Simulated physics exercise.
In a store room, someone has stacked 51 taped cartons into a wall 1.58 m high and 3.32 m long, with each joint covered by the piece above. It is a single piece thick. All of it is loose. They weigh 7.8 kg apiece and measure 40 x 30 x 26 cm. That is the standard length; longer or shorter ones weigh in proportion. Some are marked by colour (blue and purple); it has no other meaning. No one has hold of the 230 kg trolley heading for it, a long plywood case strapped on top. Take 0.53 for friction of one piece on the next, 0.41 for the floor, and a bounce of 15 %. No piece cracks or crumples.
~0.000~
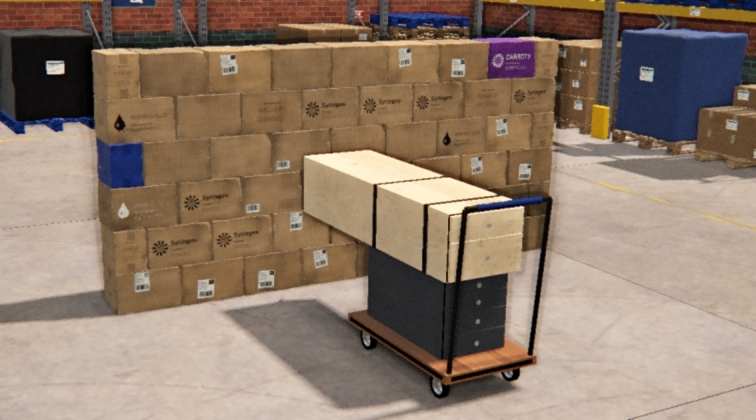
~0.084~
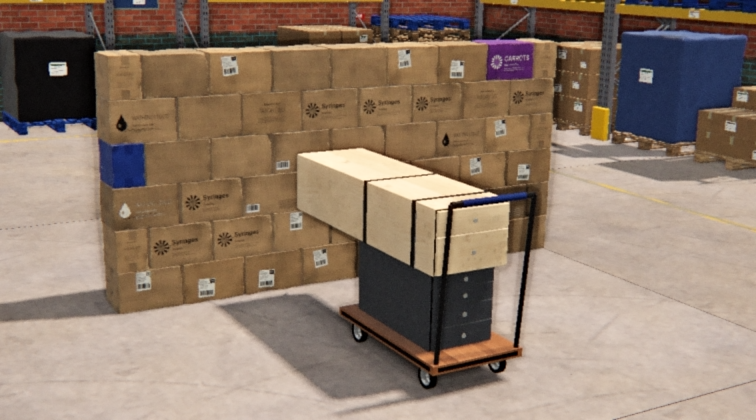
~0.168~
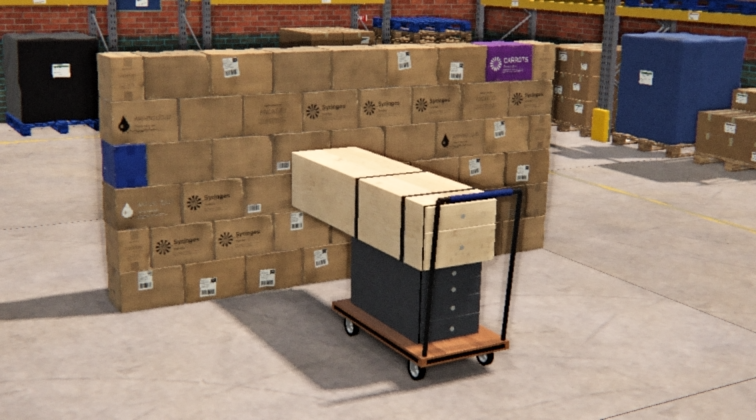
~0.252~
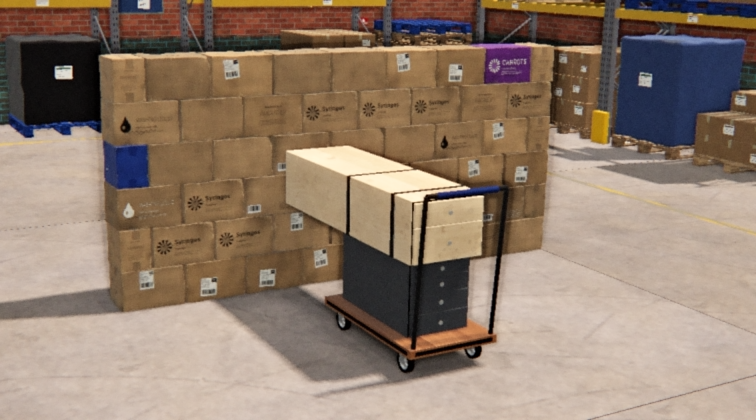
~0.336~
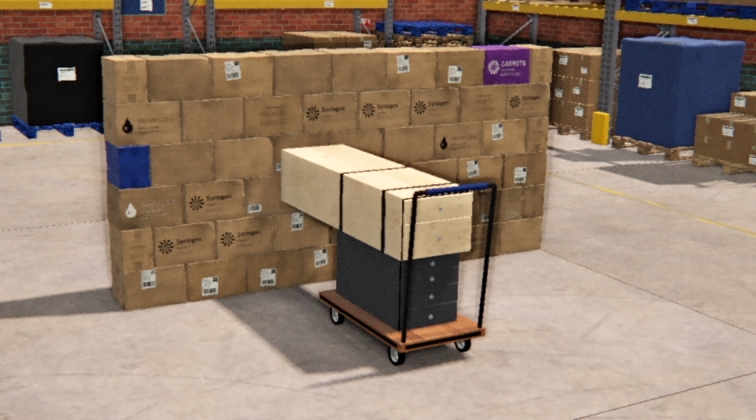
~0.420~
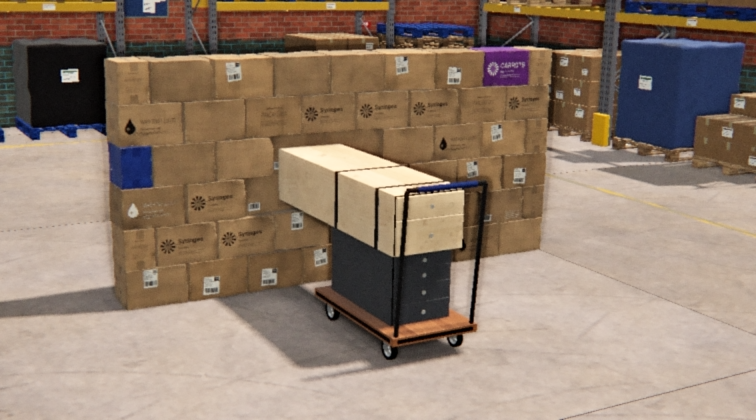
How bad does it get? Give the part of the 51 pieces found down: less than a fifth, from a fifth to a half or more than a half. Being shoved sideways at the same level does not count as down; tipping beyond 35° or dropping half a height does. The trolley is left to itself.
Ending down: Less than a fifth.
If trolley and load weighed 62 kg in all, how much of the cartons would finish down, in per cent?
In that case about 0 per cent.
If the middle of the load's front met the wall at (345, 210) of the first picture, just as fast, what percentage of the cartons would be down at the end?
Then about 0 per cent.
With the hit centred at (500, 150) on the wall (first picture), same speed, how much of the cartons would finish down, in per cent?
Then about 20 per cent.
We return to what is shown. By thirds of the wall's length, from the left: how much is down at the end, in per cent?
In per cent: Left 0, middle 0, right 0.
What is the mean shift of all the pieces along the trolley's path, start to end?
Some 5 cm on average.
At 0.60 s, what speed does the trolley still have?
Roughly 0.2 m/s.
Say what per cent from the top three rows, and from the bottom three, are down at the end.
From the top 0, from the bottom 0 per cent.
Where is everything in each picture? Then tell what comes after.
In the first picture (each place is the centre of the face we see best; the camera moves round a little), load (308, 175) 34 cm short of the wall; purple carton (513, 60); blue carton (127, 166); all as stacked.
Load (301, 172) 24 cm short of the wall; purple carton (512, 61), in the second picture.
Load (296, 170) 15 cm short of the wall; blue carton (131, 167), in the third picture.
Load (290, 168) 6 cm short of the wall; blue carton (133, 168), in the fourth picture.
Load (285, 166) 22 mm into the wall's line; blue carton (135, 168); 3 have shifted, in the fifth picture.
Load (282, 165) 9 cm into the wall's line; purple carton (508, 68); blue carton (137, 168); 9 have shifted, in the sixth picture.
By 0.48 s, load 12 cm past the wall's line, still rolling; none of the 51 cartons down, 12 disturbed.
By 0.60 s, load 16 cm past the wall's line, still rolling; none of the 51 cartons down, 18 disturbed.
By 0.86 s, load 20 cm past the wall's line, still rolling; none of the 51 cartons down, 21 disturbed.
When it is over (1.5 s), load 21 cm past the wall's line, stopped; none of the 51 cartons down, 21 disturbed; purple carton unmoved; blue carton unmoved. That is 0 per cent. In pixels of the last frame, middles, purple carton near (496, 67), blue carton near (130, 164).
